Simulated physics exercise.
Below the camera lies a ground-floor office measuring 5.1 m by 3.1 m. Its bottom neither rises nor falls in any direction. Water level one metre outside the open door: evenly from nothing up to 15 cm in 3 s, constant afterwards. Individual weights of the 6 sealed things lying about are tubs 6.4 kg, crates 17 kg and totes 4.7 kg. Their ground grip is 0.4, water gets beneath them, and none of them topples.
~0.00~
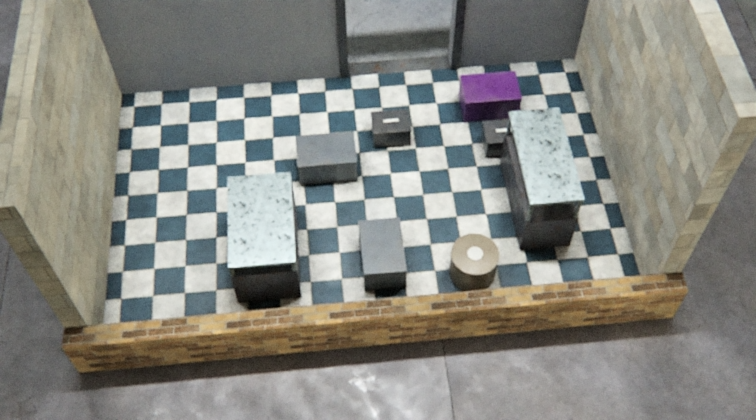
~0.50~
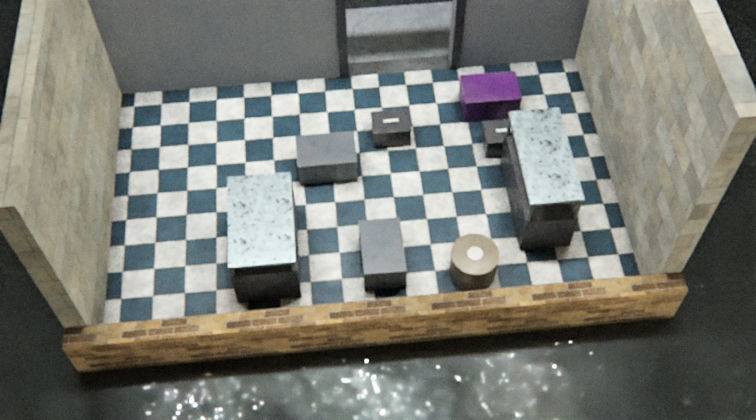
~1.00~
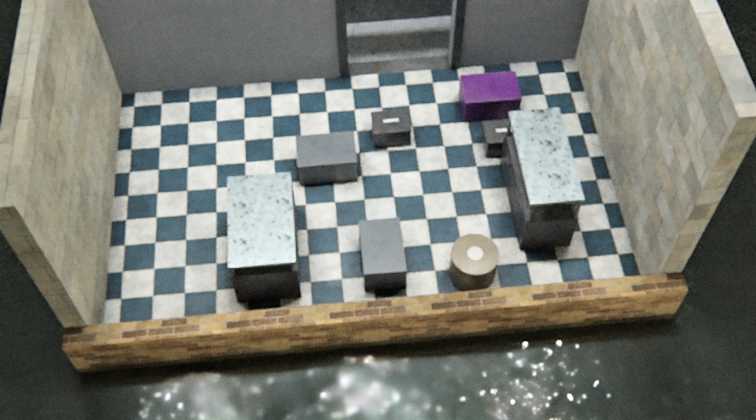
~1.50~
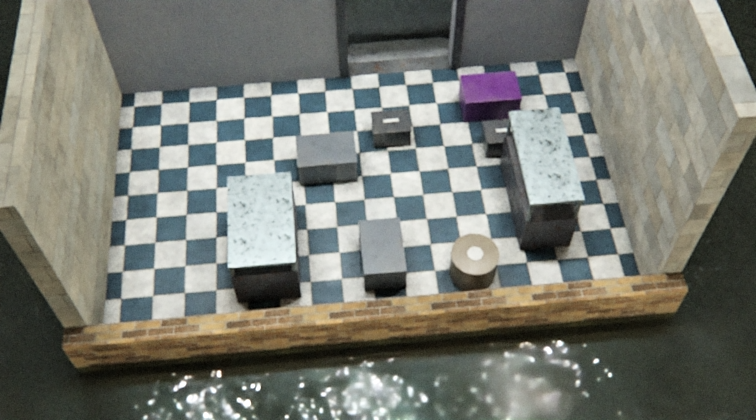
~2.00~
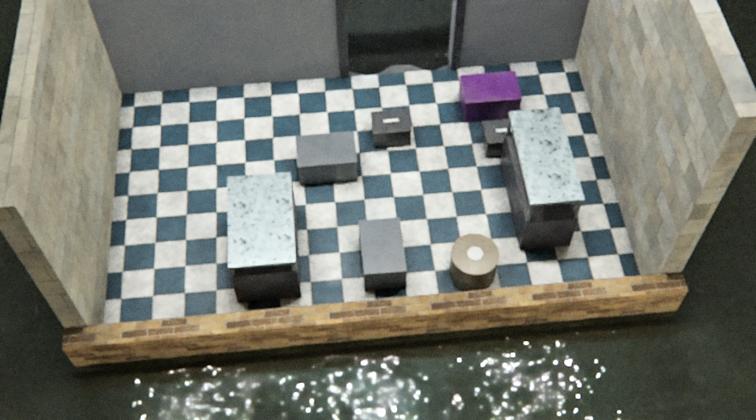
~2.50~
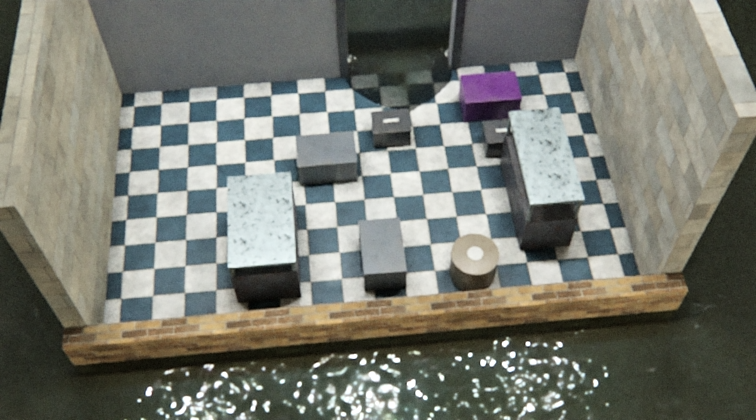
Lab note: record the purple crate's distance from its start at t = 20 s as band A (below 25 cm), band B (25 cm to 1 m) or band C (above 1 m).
I'd say it gets moved far off.
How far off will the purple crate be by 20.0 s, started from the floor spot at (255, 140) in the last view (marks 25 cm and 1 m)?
Short answer, it goes a modest way.
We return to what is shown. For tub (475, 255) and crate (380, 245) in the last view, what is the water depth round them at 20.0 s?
Close to 12 and 13 centimetres.
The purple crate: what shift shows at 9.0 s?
It is about 0 cm out of place by then.
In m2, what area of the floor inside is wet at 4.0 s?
Some 3.5 m2.
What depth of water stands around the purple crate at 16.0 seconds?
Near 9 cm deep.
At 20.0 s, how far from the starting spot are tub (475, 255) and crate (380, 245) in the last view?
The first is 30 cm from its start, the second 60 cm.
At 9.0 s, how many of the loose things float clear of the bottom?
Answer: 3.
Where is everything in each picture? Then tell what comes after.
The purple crate at (491, 87) rests on the ground; 0.0 m2 under water; 0 of 6 have shifted, in the first frame.
The purple crate at (491, 87), on the bottom; 0.0 m2 under water; 0 of 6 have shifted, in the second frame.
The purple crate at (491, 87), on the bottom; water covers 0.0 m2; 0 of 6 have shifted, in the third frame.
The purple crate at (491, 87), on the bottom; 0.0 m2 under water; 0 of 6 have shifted, in the fourth frame.
The purple crate at (491, 87), on the bottom; 0.0 m2 under water; 0 of 6 have shifted, in the fifth frame.
The purple crate at (491, 87), on the bottom; 0.4 m2 under water; 0 of 6 have shifted, in the sixth frame.
After 4.0 s the purple crate is near (491, 87), 0.0 m from its start, aground; 0 afloat.
After 9.0 s the purple crate is near (491, 87), 0.0 m from its start, aground; 3 afloat.
After 16.0 s the purple crate is near (406, 173), 1.5 m from its start, afloat; 5 afloat.
After 20.0 s the purple crate is near (516, 258), 2.1 m from its start, afloat; 6 afloat.
